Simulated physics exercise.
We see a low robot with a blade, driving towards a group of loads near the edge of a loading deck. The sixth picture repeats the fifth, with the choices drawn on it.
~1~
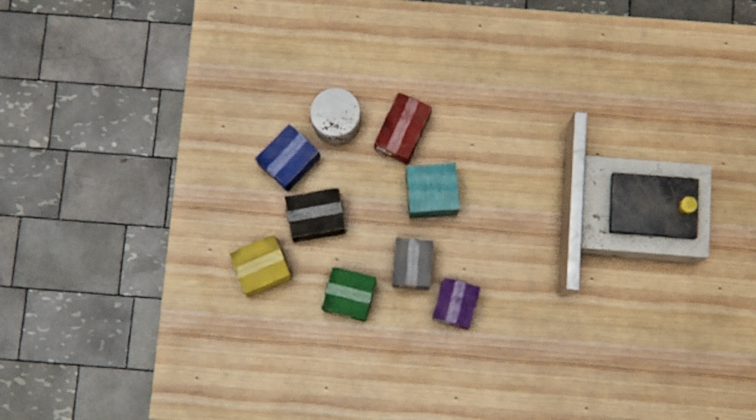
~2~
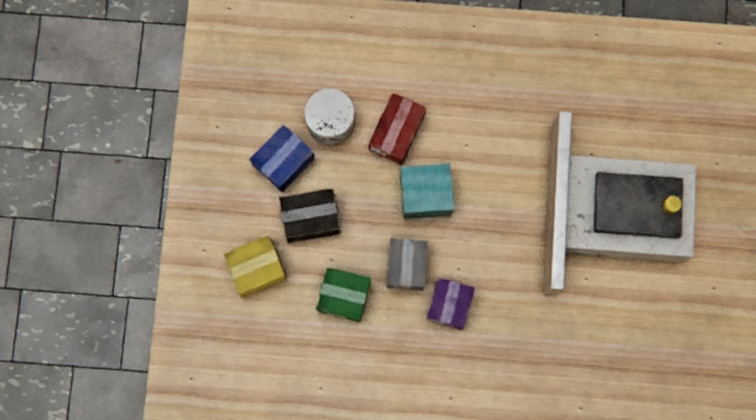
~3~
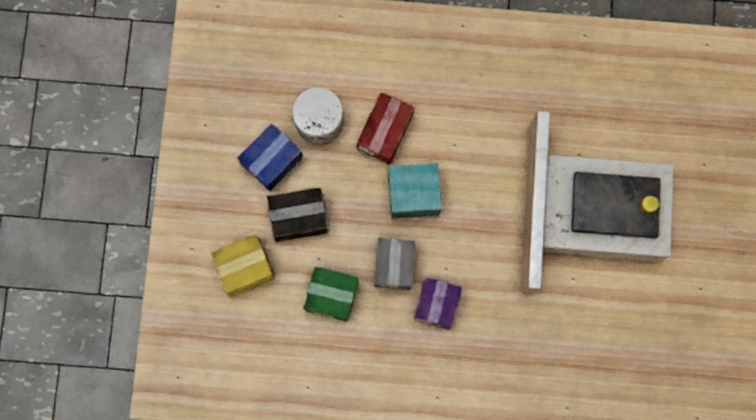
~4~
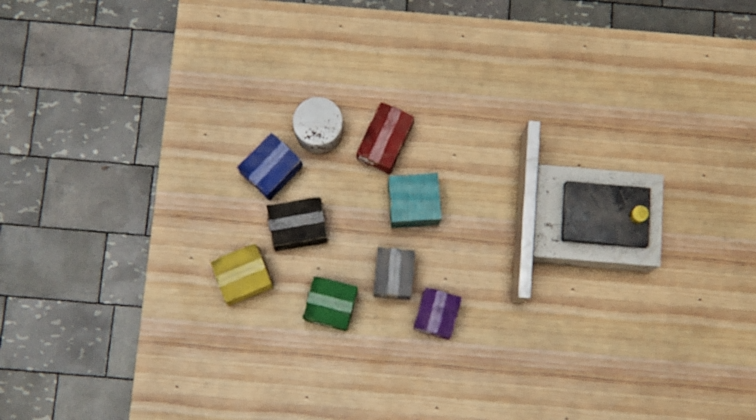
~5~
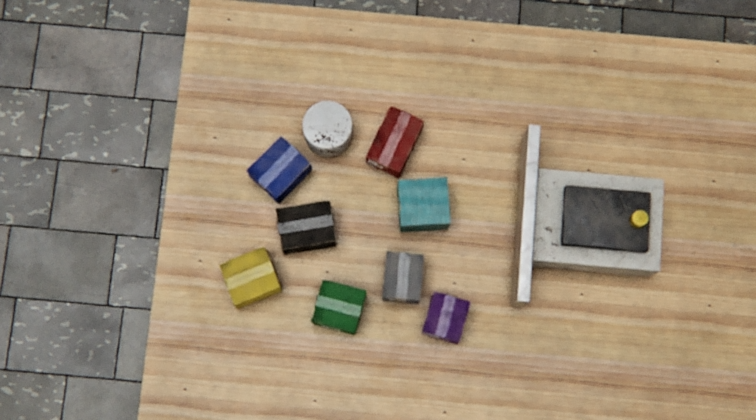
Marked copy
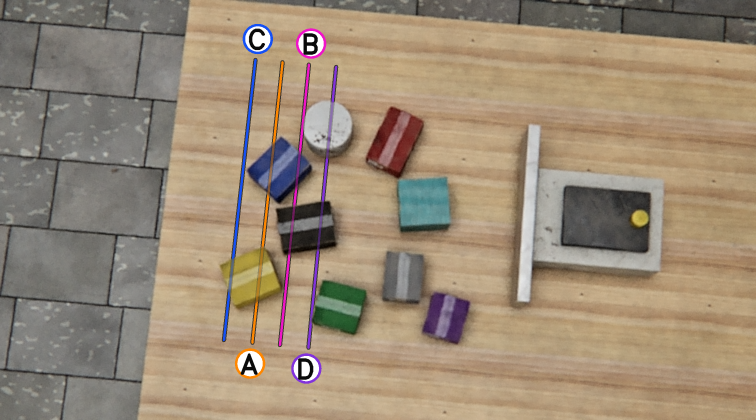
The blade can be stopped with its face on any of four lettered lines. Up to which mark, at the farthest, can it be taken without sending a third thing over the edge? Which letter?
C is the last line within the limit.
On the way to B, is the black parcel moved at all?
Yes.
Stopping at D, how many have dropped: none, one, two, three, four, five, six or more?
In all, none.
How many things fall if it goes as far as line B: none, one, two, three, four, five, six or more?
In all, none.
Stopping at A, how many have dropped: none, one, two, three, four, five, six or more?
In all, none.
On the copy, A at (268, 199); B at (295, 202); C at (240, 197); D at (323, 204).
On C. First, robot (496, 209); purple parcel (443, 322); grey parcel (393, 277).
Then, robot (391, 200); blue parcel (250, 168); yellow parcel (238, 286).
Finally, robot (310, 193); blue parcel (172, 161); white canister (184, 113); none fallen.
By contrast, A is within the limit but short; B is within the limit but short; D is within the limit but short.
